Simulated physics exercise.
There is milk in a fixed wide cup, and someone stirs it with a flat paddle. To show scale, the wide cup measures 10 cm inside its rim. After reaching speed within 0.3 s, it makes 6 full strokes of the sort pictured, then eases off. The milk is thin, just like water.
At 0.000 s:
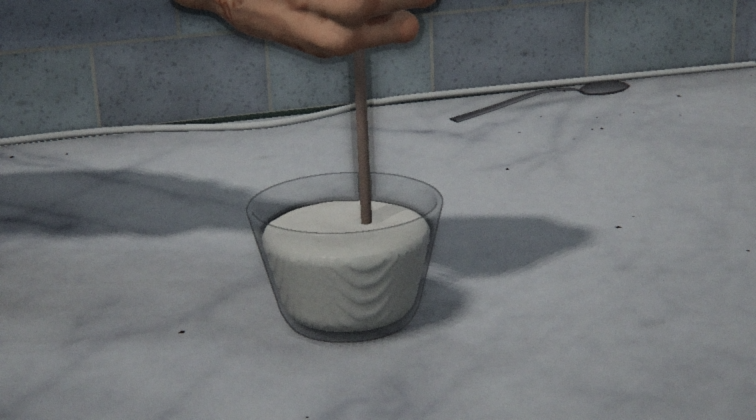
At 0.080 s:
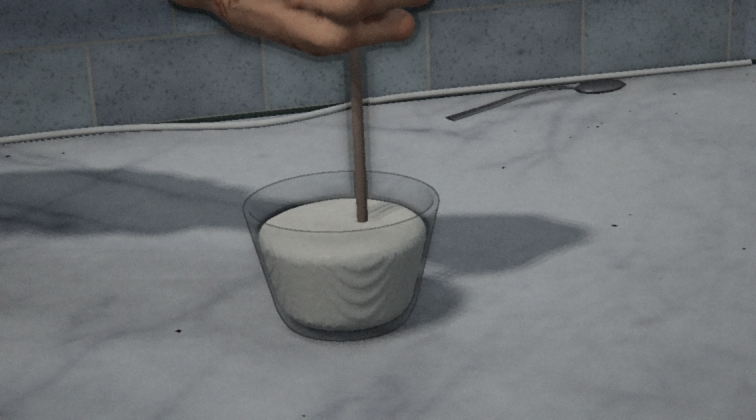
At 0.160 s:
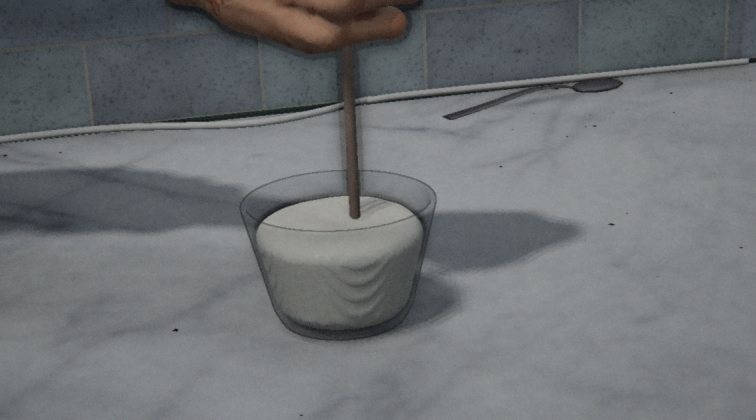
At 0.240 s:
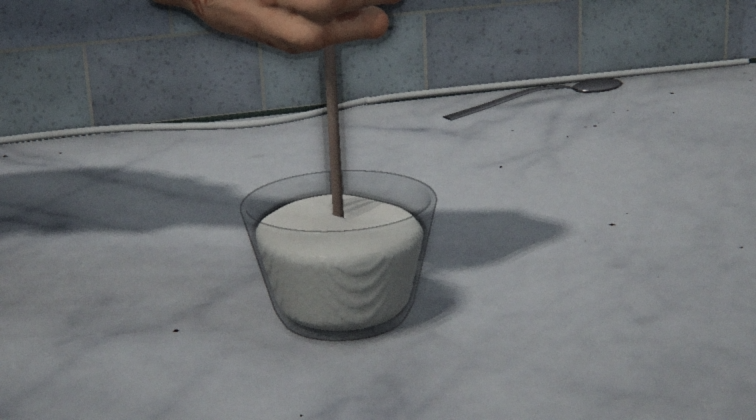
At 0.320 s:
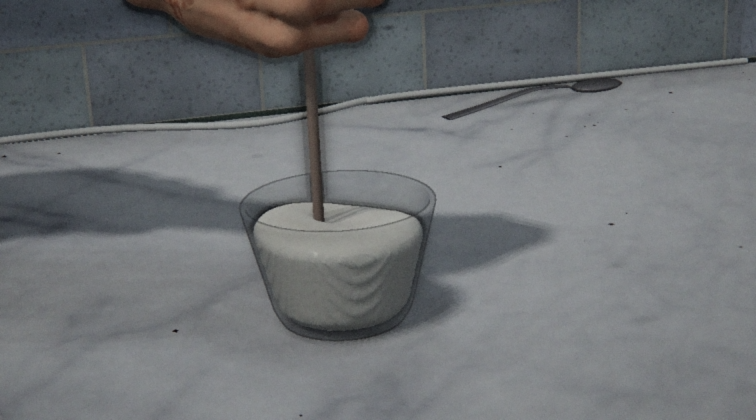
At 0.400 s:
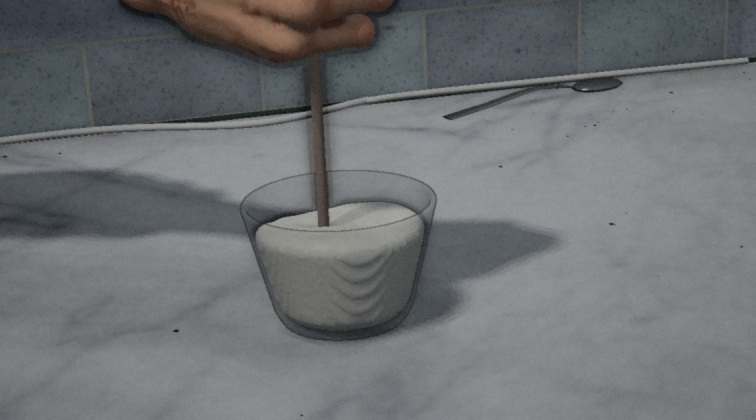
A brown stick, held upright by a hand at the top edge, stands in a clear, wide cup of off-white milk on a grey marbled counter, seen from slightly above. Behind lie a dark spoon at right, a pale cord and blue-grey tiles. The hand moves the stick leftward through the milk, then slightly back right, the surface tilting gently, as the view shifts very slightly early on.
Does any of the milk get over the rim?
No - all inside.
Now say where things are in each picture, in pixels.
The stem is at (360, 82); surface from (262, 238) to (427, 217); the rim runs from (250, 217) to (437, 194), in the first picture.
The stem is at (356, 81); surface from (259, 237) to (423, 216), in the second picture.
The stem is at (348, 78); surface from (256, 235) to (419, 216), in the third picture.
The stem is at (331, 78); surface from (256, 234) to (419, 218), in the fourth picture.
The stem is at (311, 82); surface from (254, 231) to (421, 217), in the fifth picture.
The stem is at (316, 87); surface from (255, 232) to (421, 212), in the sixth picture.
Then, 1.03 s in, 0 ml is over the rim.
Then, 1.65 s in, 0 ml is over the rim.
Then, 2.28 s in, 0 ml is over the rim.
Then, 2.91 s in, 0 ml is over the rim.
Finally, 0 ml is over the rim.
